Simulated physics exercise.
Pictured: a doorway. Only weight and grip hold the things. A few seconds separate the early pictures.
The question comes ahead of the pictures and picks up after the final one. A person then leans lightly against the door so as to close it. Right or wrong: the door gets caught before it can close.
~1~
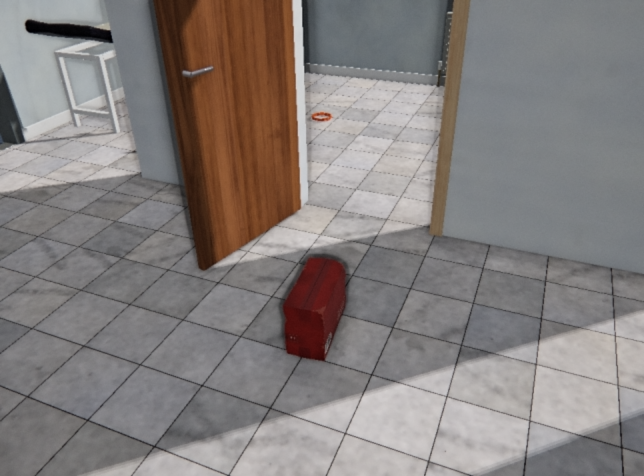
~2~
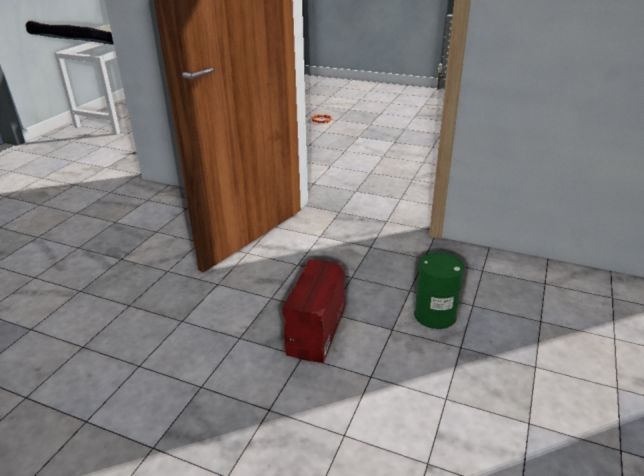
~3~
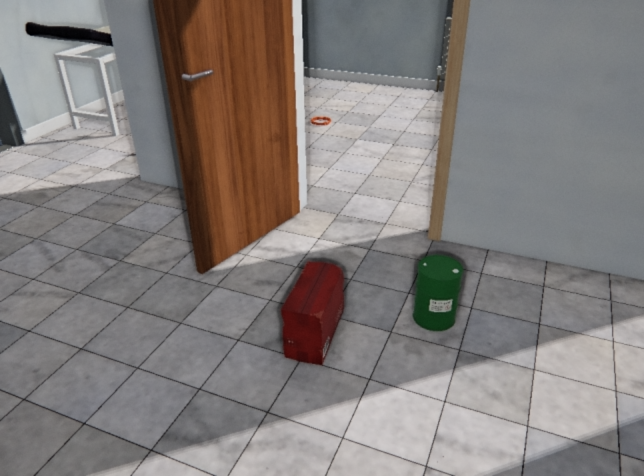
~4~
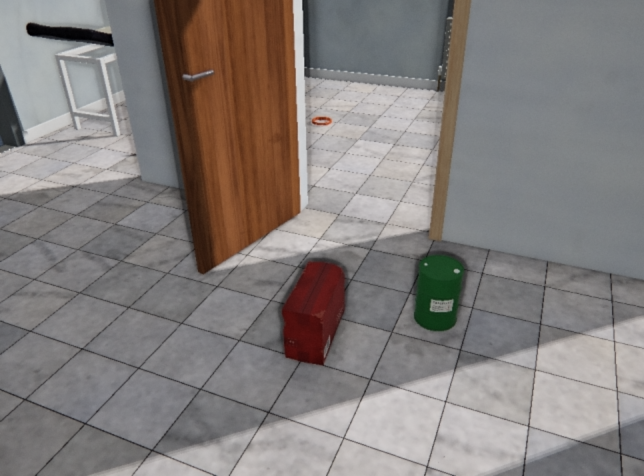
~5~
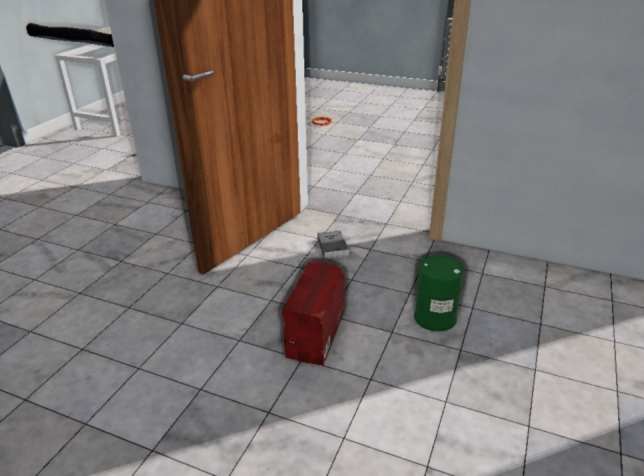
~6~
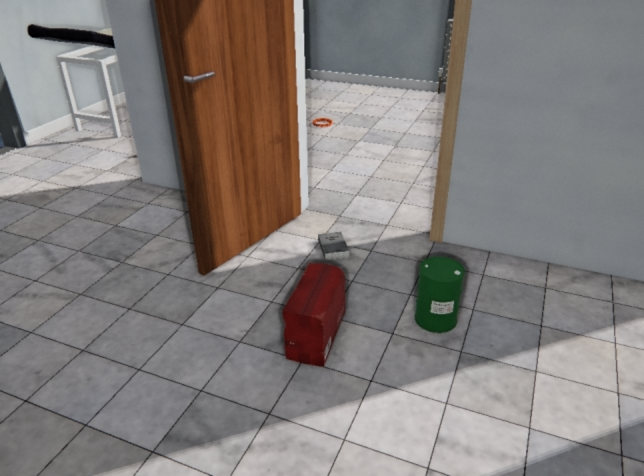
Wrong, it closes fully.
Then, 1.20 s after the last picture, open by 48°; grey book slid a little near (337, 244).
Then, 1.60 s after the last picture, open by 17°; grey book slid about its own width near (368, 231).
At rest, open by 0°; moved from the start, grey book; the other 2 in place. Seen from the same camera at the end, grey book near (381, 217).
